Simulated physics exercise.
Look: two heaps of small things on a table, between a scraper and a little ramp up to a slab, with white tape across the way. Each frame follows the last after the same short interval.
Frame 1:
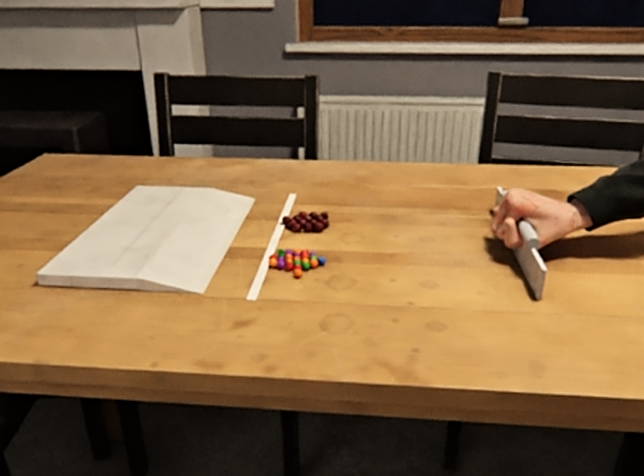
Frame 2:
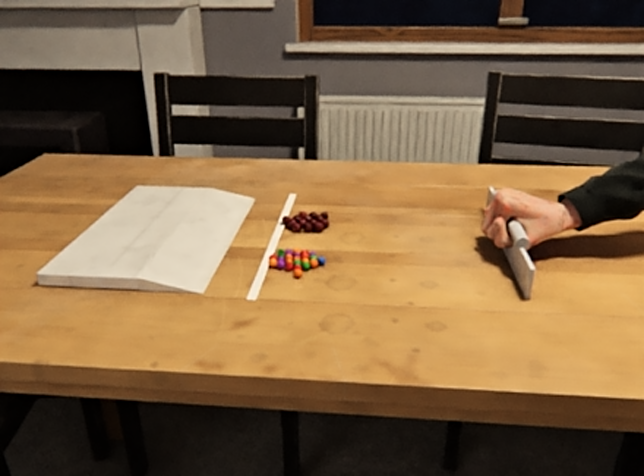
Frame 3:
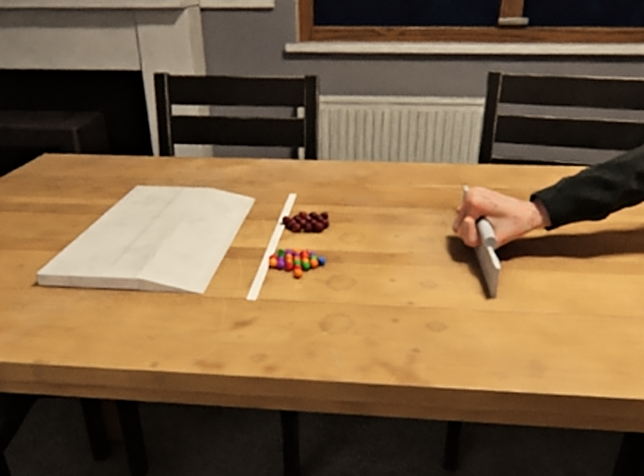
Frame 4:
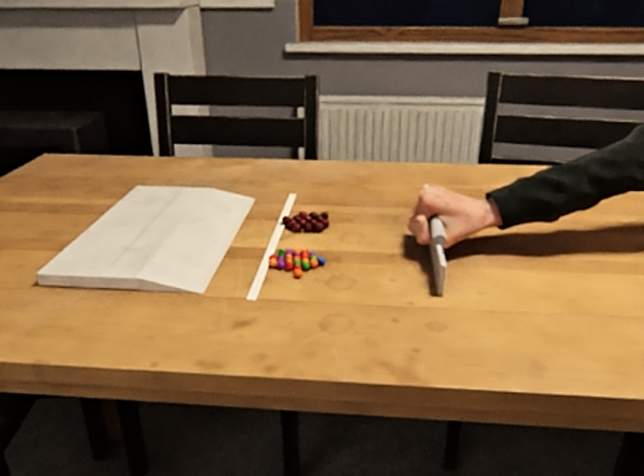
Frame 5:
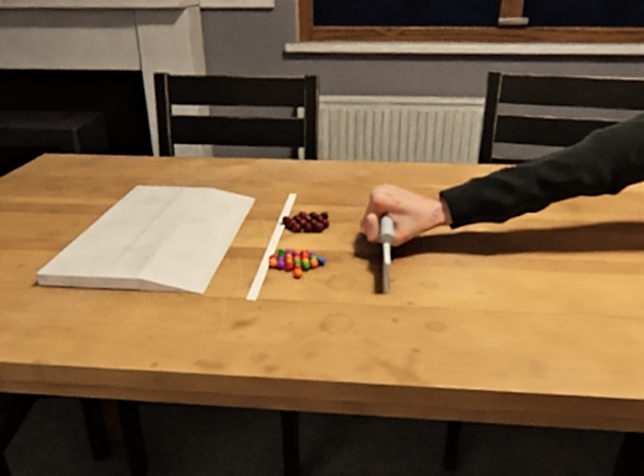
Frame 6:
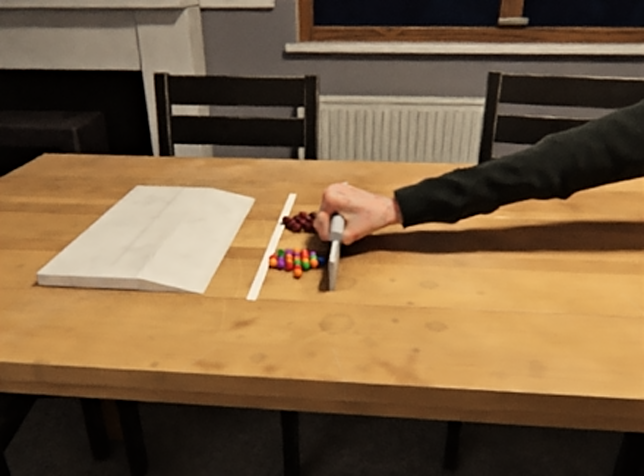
A hand slides a scraper left across the table to two small colourful heaps.
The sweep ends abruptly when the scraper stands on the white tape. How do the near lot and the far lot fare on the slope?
As it turns out, the near lot clears the top, partly and the far lot clears the top, partly.
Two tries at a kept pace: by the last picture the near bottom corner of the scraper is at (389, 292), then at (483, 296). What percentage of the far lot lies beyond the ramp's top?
Try one: 10 %. Try two: 0 %.
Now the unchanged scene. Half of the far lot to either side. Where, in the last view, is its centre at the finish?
Its centre ends up around (60, 225).
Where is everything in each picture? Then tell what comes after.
Scraper at (538, 276), at rest; white tape at (292, 198); top of the ramp at (144, 271); near lot at (297, 260), a few round plastic beads; far lot at (308, 220), a few dried cherries, in the first frame.
Scraper at (527, 276); far lot at (308, 220), in the second frame.
Scraper at (493, 275); near lot at (297, 260), in the third frame.
Scraper at (441, 273); far lot at (308, 220), in the fourth frame.
Scraper at (387, 270); near lot at (297, 260), in the fifth frame.
Scraper at (333, 268); white tape at (292, 198); top of the ramp at (144, 271); near lot at (297, 260); far lot at (308, 220), in the sixth frame.
Then, 0.06 s past the last view, scraper still moving, near (292, 214); near lot all short of the ramp; far lot all short of the ramp.
Then, 0.14 s past the last view, scraper stopped at the white tape; near lot a small part past the top, about two thirds on the ramp, about a quarter short of the ramp; far lot about two thirds on the ramp, about a quarter short of the ramp.
Then, 0.42 s past the last view, scraper stopped at the white tape; near lot nearly all past the top, a small part on the ramp; far lot all past the top.
Finally, scraper stopped at the white tape; near lot all past the top; far lot all past the top.
